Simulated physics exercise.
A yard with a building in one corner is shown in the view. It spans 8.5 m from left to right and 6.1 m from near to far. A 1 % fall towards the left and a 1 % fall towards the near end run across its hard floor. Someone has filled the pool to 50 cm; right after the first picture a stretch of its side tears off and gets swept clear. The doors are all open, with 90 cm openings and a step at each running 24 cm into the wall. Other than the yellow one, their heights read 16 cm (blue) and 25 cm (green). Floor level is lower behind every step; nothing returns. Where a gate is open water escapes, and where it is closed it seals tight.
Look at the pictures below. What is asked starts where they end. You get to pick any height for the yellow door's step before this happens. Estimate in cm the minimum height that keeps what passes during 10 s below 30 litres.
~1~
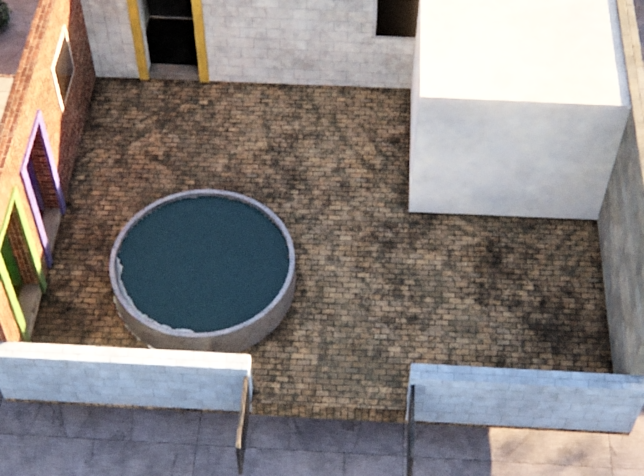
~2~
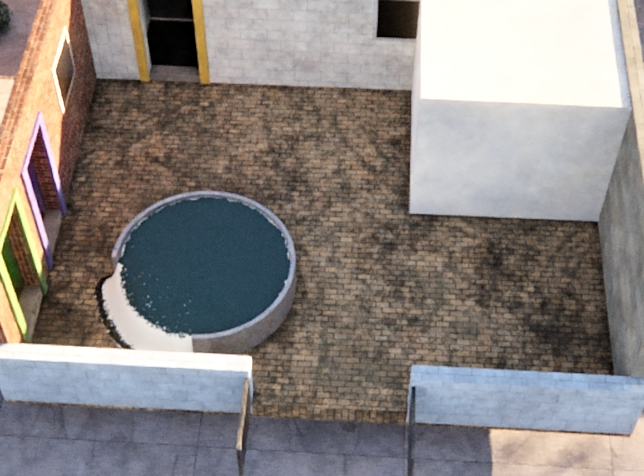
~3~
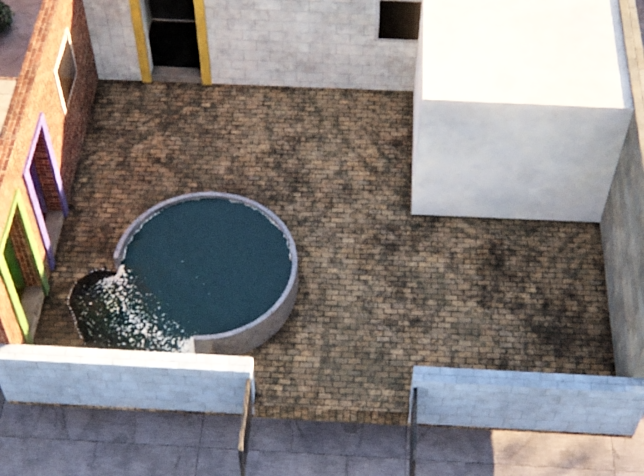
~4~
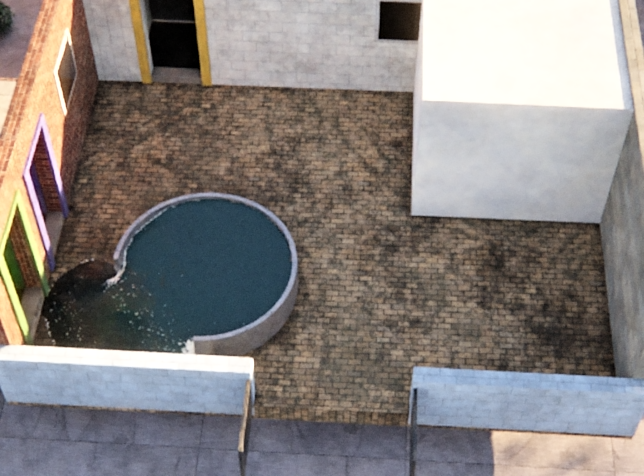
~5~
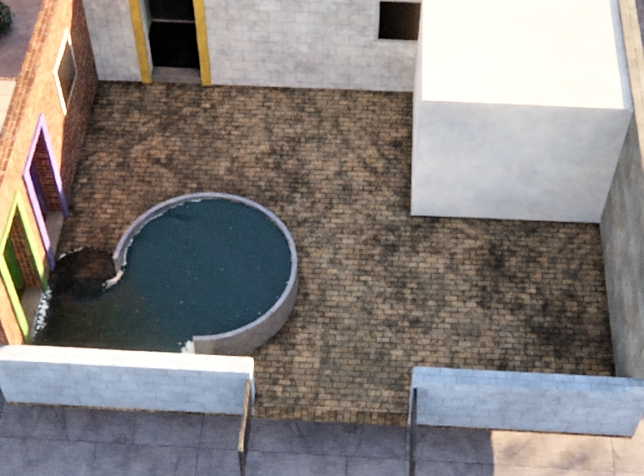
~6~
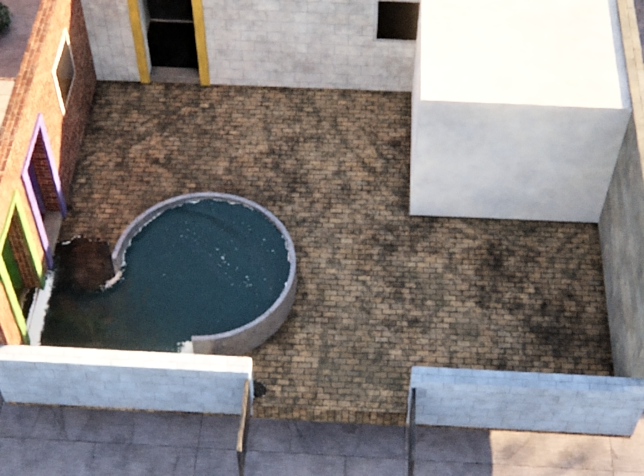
I would say 12.5 cm.
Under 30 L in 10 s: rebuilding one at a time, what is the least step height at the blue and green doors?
About 9.5 cm at blue and about 34 cm at green.
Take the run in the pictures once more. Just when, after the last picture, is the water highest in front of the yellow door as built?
It peaks around 3.0 s.
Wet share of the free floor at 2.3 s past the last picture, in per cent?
35 %.
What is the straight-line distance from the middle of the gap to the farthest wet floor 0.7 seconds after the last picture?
Distance from gap: Approx. 2.8 m.
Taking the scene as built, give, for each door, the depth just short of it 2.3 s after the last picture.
Depth at blue 16 cm, at green 34 cm, at yellow 0 cm.
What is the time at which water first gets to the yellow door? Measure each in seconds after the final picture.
Arrival: Yellow 2.8 s.
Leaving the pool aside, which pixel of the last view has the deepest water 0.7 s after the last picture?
About (36, 380).
Then, 0.7 s after the last picture water covers 15 % of the floor, deepest (59 cm) near (36, 380); it has not reached the yellow door.
Then, 2.3 s after the last picture water covers 35 % of the floor, deepest (35 cm) near (23, 379); it has not reached the yellow door.
Then, 9.3 s after the last picture water covers 95 % of the floor, deepest (14 cm) near (23, 379); 6 cm at the yellow door, 18 litres in over its 14 cm step.
At the yellow door as built, the water peaked near 21 cm, 3.1 s after the last picture.
Run again over the same 10 s with other heights there, 38 litres in over 11.5 cm, 10 litres over 15.5 cm. The limit of 30 litres is kept from about 12.5 cm up.
